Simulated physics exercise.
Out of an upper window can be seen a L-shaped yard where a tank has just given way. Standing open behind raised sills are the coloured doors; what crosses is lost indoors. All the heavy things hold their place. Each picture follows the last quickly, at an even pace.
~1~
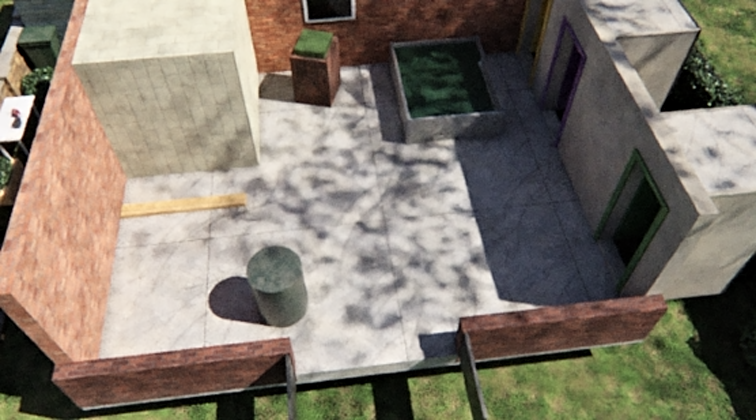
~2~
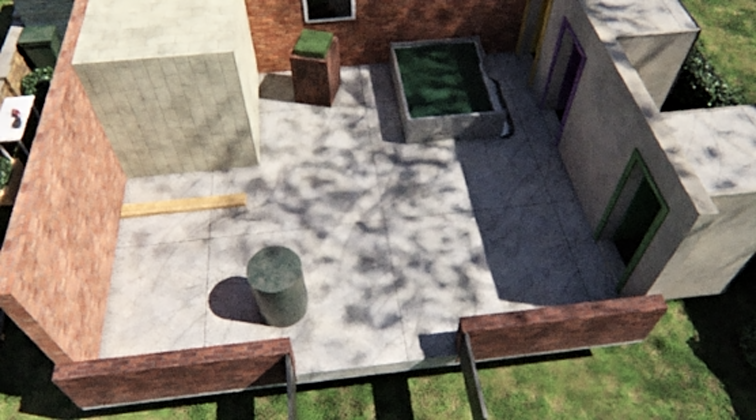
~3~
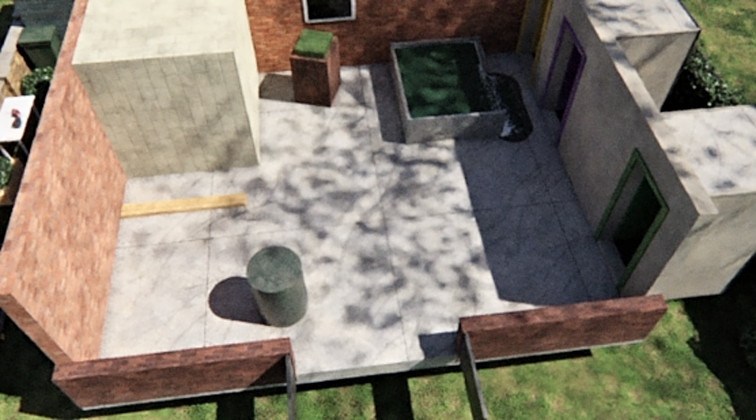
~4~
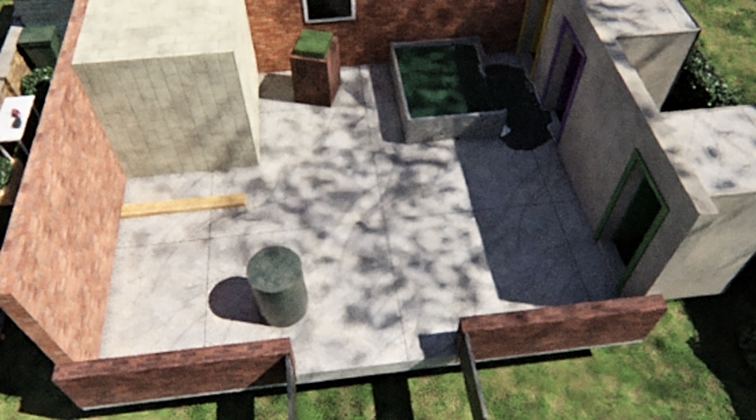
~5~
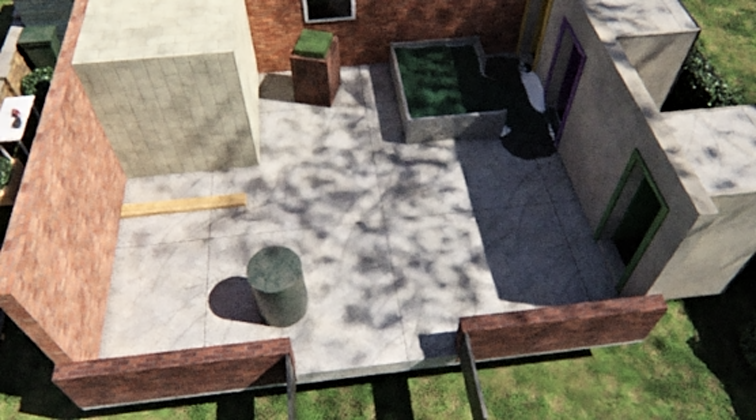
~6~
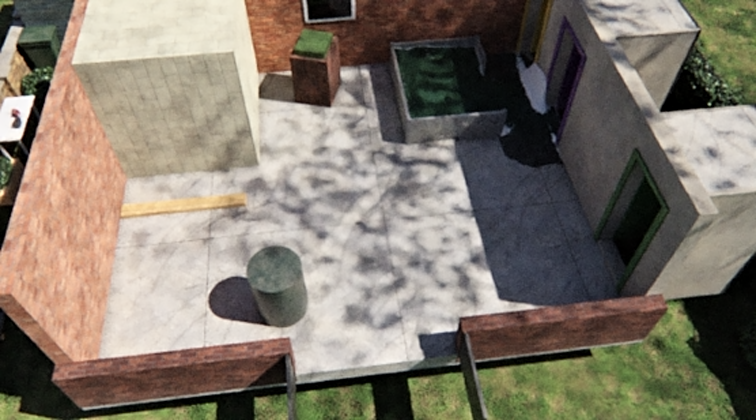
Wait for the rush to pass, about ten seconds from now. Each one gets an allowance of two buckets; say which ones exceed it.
As I see it, the green door keeps it to two buckets; the purple door lets in beyond two buckets; the yellow door lets in beyond two buckets.
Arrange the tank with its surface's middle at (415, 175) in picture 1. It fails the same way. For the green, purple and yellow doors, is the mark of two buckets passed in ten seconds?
Result per door: Green gets past it; purple gets past it; yellow does not reach it.
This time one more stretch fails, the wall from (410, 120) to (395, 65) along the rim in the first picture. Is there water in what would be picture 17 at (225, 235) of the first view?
Result: Reached.
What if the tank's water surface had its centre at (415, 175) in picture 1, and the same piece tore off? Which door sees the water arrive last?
The door meant here is the yellow one.
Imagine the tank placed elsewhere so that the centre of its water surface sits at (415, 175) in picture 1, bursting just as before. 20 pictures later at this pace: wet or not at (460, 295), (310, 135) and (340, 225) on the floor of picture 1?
Soaked, bone-dry, bone-dry.
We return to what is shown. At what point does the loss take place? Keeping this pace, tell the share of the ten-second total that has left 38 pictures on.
Near 85 in a hundred.
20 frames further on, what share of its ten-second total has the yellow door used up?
Something like 80 in a hundred.
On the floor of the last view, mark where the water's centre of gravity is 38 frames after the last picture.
At about (467, 152).
A moment on, water covers 10 % of the floor; the green door not reached, the purple door far over two buckets in, the yellow door over two buckets in.
Next, water covers 15 % of the floor; the green door wet at the sill, nothing in, the purple door far over two buckets in, the yellow door over two buckets in.
Then, water covers 25 % of the floor; the green door wet at the sill, nothing in, the purple door far over two buckets in, the yellow door far over two buckets in.
Later, water covers 40 % of the floor; the green door wet at the sill, nothing in, the purple door far over two buckets in, the yellow door far over two buckets in.
In the end, water covers 60 % of the floor; the green door wet at the sill, nothing in, the purple door far over two buckets in, the yellow door far over two buckets in.
